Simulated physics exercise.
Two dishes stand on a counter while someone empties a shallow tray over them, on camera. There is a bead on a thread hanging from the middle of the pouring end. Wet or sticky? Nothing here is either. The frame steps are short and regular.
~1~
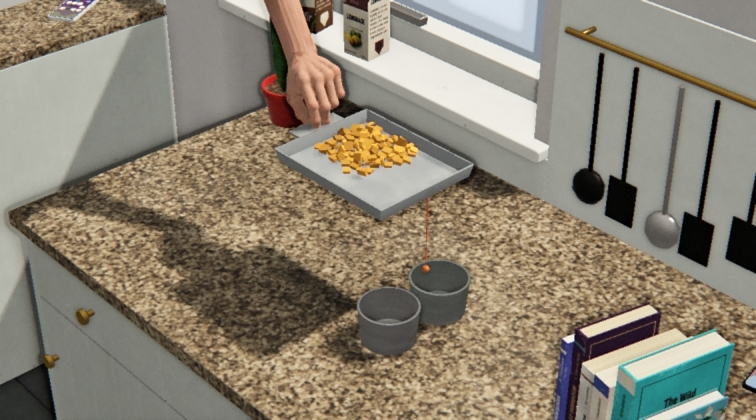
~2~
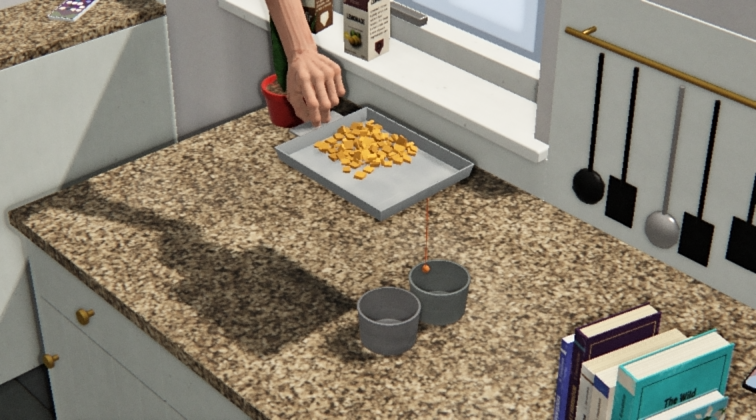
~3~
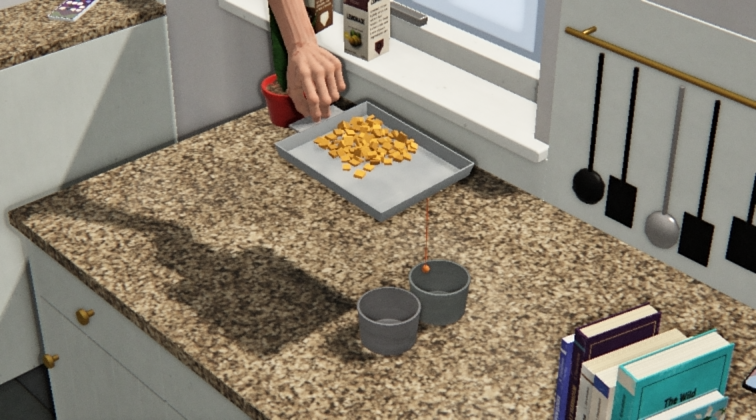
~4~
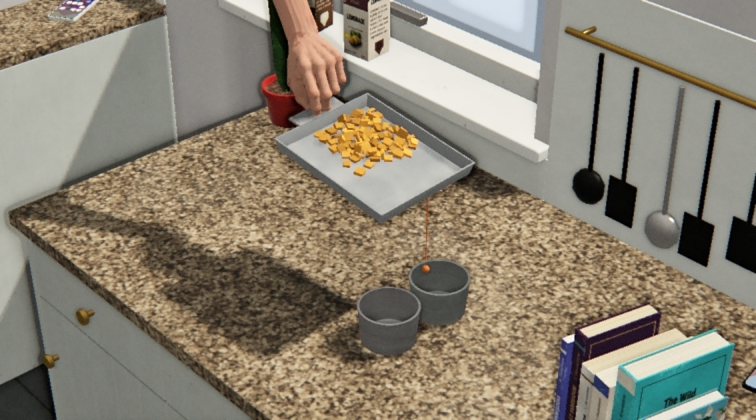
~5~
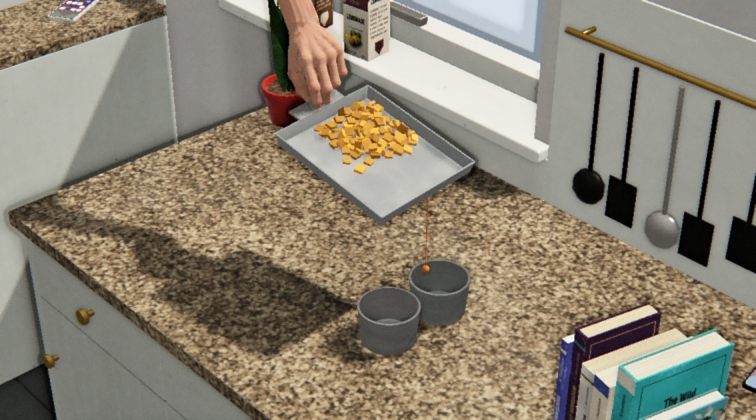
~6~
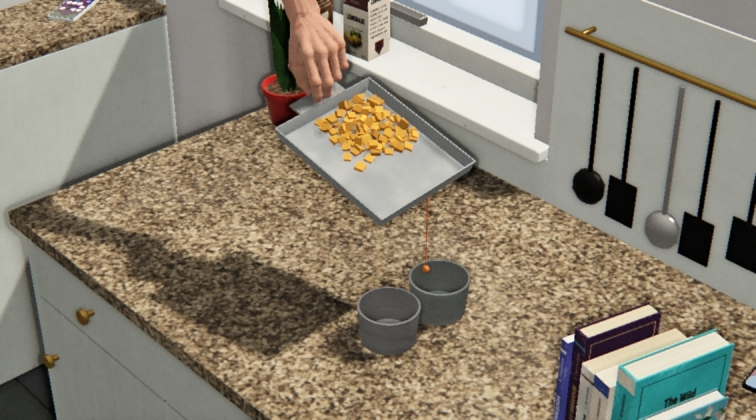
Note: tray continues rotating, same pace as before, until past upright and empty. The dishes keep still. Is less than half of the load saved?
No, more than half is saved.
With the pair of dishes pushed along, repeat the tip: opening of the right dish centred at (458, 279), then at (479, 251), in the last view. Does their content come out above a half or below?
The first try: Above a half. The second: Less than half.
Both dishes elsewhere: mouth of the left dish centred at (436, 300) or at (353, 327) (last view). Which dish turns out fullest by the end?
The one at left the first time, the one at right the second.
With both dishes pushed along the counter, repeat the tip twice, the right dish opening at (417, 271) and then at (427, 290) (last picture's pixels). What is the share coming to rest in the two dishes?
Approximately 50 percent, followed by approximately 70 percent.
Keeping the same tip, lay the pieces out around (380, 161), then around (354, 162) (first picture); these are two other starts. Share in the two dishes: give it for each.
In order, about 70 and 90 in a hundred.
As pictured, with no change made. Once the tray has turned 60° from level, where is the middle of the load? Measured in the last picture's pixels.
Look close to (396, 205) in the last picture.
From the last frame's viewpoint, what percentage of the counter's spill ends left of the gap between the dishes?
Left share: Close to 20 %.
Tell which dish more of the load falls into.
The one to the left is fuller.
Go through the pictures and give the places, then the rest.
The first picture shows corners of the pouring end (381, 208) and (469, 164), level; middle of the load (364, 149), small crackers; left dish (410, 333); right dish (460, 303); bead on its thread (425, 269).
The second picture shows corners of the pouring end (381, 208) and (469, 164), level; middle of the load (364, 148).
The third picture shows corners of the pouring end (381, 210) and (469, 163), tipped barely, lowest at the left corner; middle of the load (364, 144).
The fourth picture shows corners of the pouring end (382, 212) and (470, 162), tipped a little, lowest at the left corner; middle of the load (365, 139).
The fifth picture shows corners of the pouring end (382, 214) and (470, 161), tipped a little, lowest at the left corner; middle of the load (365, 134).
The sixth picture shows corners of the pouring end (382, 216) and (471, 161), tipped clearly, lowest at the left corner; middle of the load (365, 129); left dish (410, 333); right dish (460, 303).
Just after the last frame, tray tipped steeply; the larger part on the tray; just a few in the left dish; about a tenth in the air.
A moment on, tray tipped right over; the larger part on the tray; about a tenth in the left dish; just a few in the right dish; about a tenth outside both; just a few in the air.
Further on, tray tipped past a quarter turn; roughly two thirds in the left dish; just a few in the right dish; roughly a quarter outside both.
When it is over, tray tipped past a quarter turn; roughly two thirds in the left dish; just a few in the right dish; roughly a quarter outside both.
